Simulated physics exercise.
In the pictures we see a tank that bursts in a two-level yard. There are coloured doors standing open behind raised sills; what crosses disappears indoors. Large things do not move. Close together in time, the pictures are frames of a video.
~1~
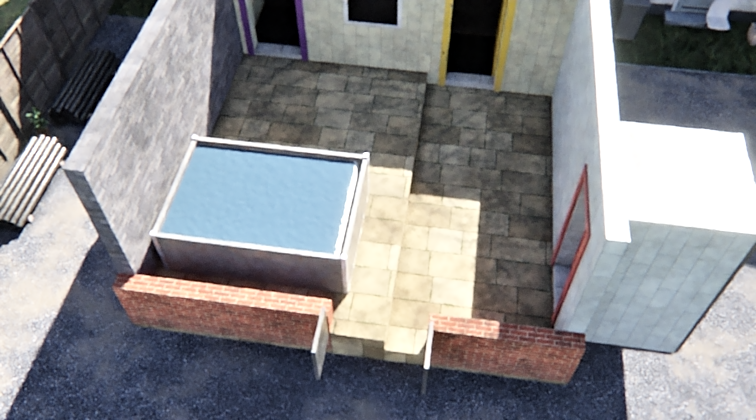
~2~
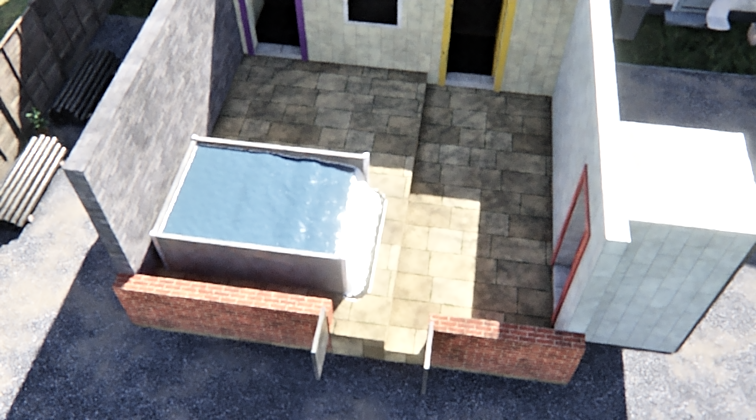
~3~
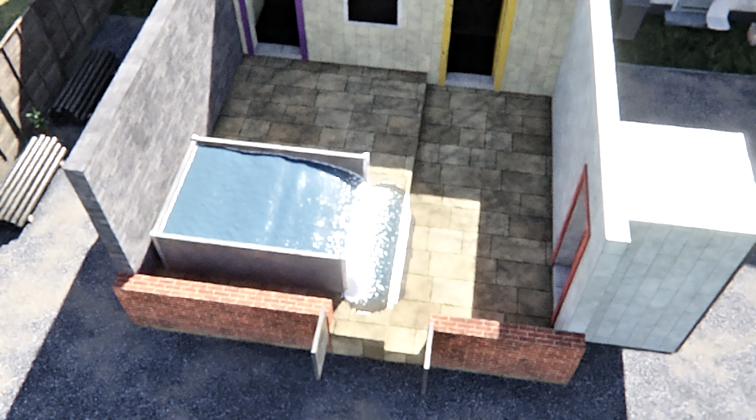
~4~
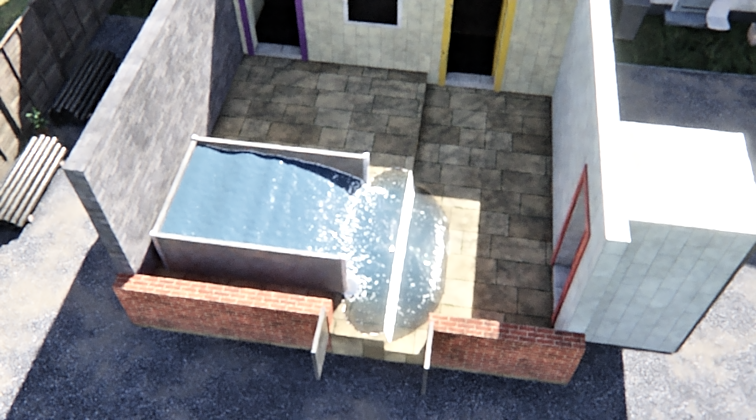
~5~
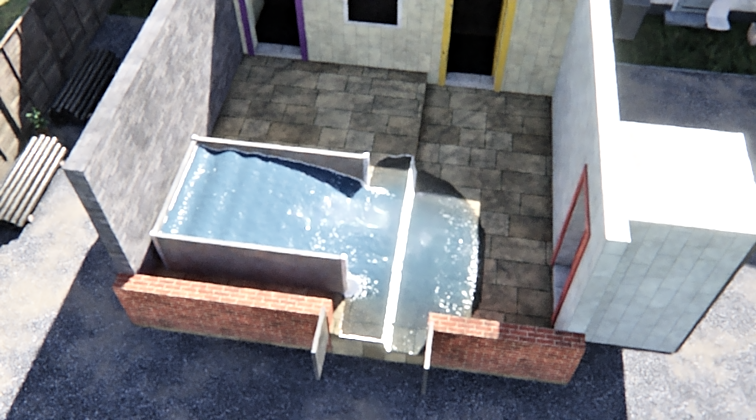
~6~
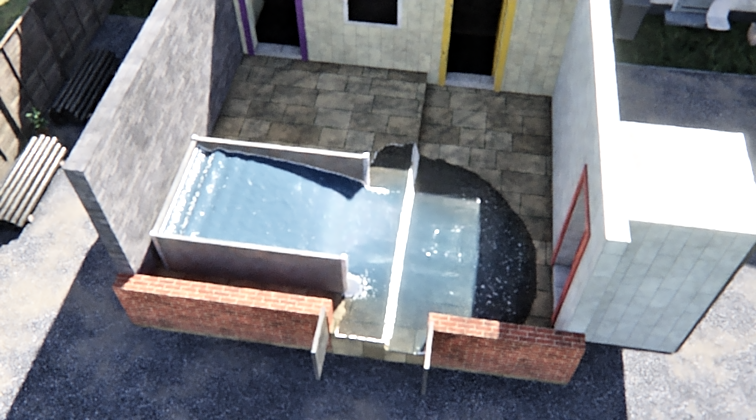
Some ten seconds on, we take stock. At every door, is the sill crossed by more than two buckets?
The purple door: No; the red door: Yes; the yellow door: Yes.
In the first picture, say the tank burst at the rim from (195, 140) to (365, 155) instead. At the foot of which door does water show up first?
That's the purple-painted one.
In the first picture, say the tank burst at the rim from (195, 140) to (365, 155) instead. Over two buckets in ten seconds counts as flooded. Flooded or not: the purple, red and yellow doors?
Taking them in turn, the purple door tops the limit, the red door tops the limit and the yellow door tops the limit.
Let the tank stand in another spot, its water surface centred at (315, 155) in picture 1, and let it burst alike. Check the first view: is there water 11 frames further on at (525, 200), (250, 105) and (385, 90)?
Spot by spot, in the order asked: Swamped, untouched, untouched.
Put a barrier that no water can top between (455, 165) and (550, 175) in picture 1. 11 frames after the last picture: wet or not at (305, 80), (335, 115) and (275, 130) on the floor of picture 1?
Listed order: Spared, spared, spared.
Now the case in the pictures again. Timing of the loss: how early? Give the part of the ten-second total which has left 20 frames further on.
Working it through, I arrive at 50 per cent.
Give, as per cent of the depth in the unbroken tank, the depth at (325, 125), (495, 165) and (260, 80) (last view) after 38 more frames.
0, 14 and 0 in a hundred, in turn.
A moment on, water covers 40 % of the floor; the purple door not reached, the red door far over two buckets in, the yellow door not reached.
Next, water covers 45 % of the floor; the purple door not reached, the red door far over two buckets in, the yellow door not reached.
Then, water covers 50 % of the floor; the purple door not reached, the red door far over two buckets in, the yellow door under two buckets in.
Later, water covers 50 % of the floor; the purple door not reached, the red door far over two buckets in, the yellow door far over two buckets in.
In the end, water covers 50 % of the floor; the purple door not reached, the red door far over two buckets in, the yellow door far over two buckets in.
